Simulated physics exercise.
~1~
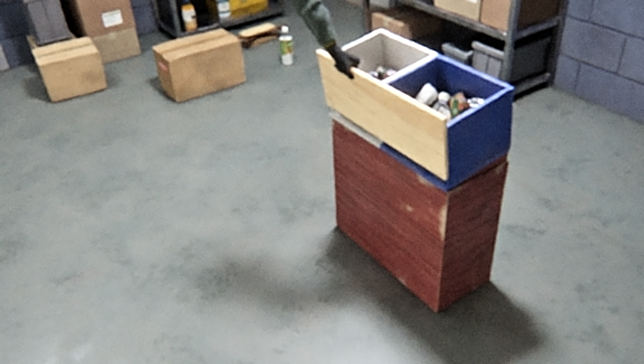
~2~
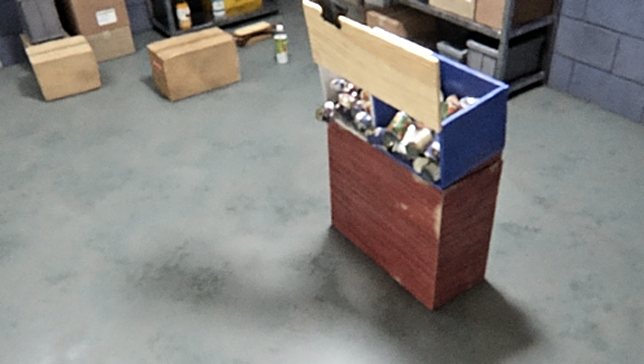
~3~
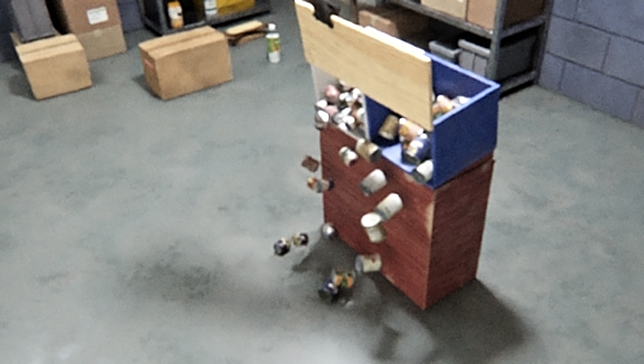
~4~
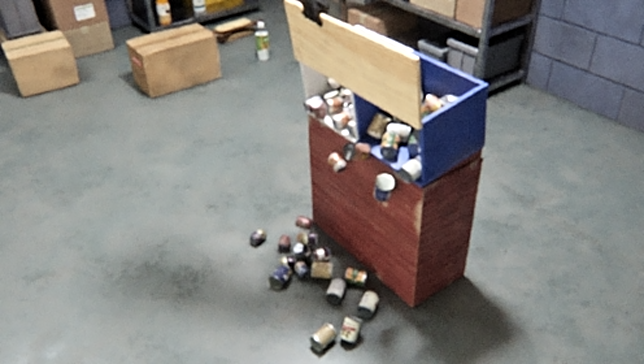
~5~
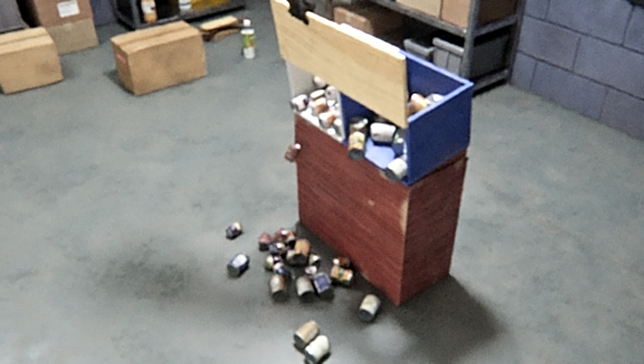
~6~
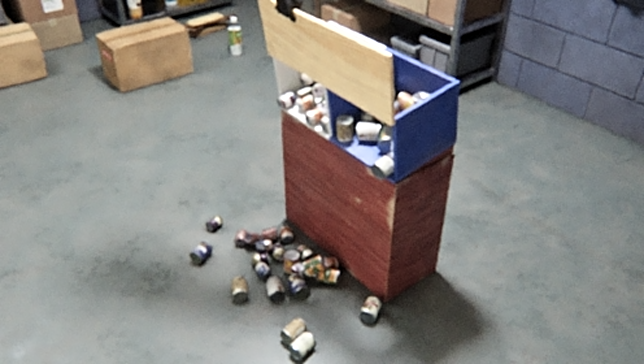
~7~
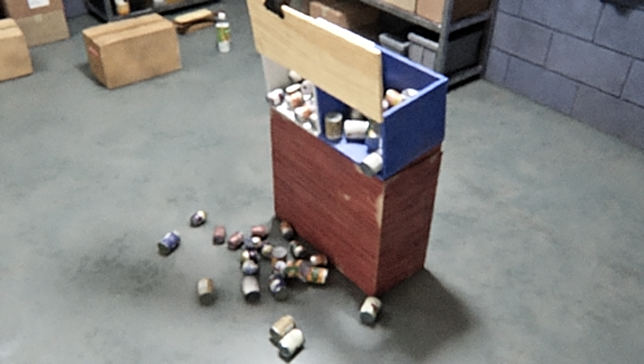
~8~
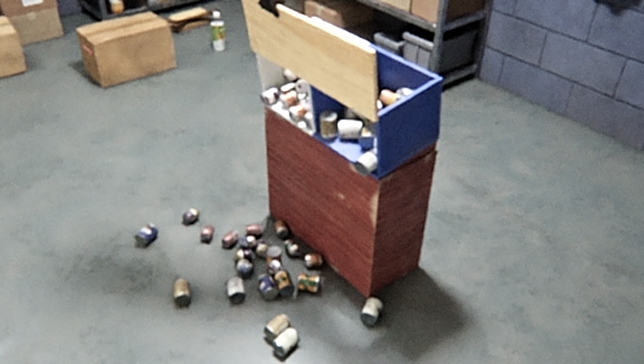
A two-part bin, white on the left and blue on the right, sits full of small tins on a tall reddish-brown block in a grey-floored storeroom, seen from above at an angle. Cardboard boxes and shelves stand along the back, near a block wall. A pale wooden panel closing the front slides upward, and tins from both compartments tumble over the edge. They drop to the floor in front of the block, and several roll away to the left as the view pans slightly right. The flow stops, leaving tins scattered below and many still inside both compartments, with the panel raised.
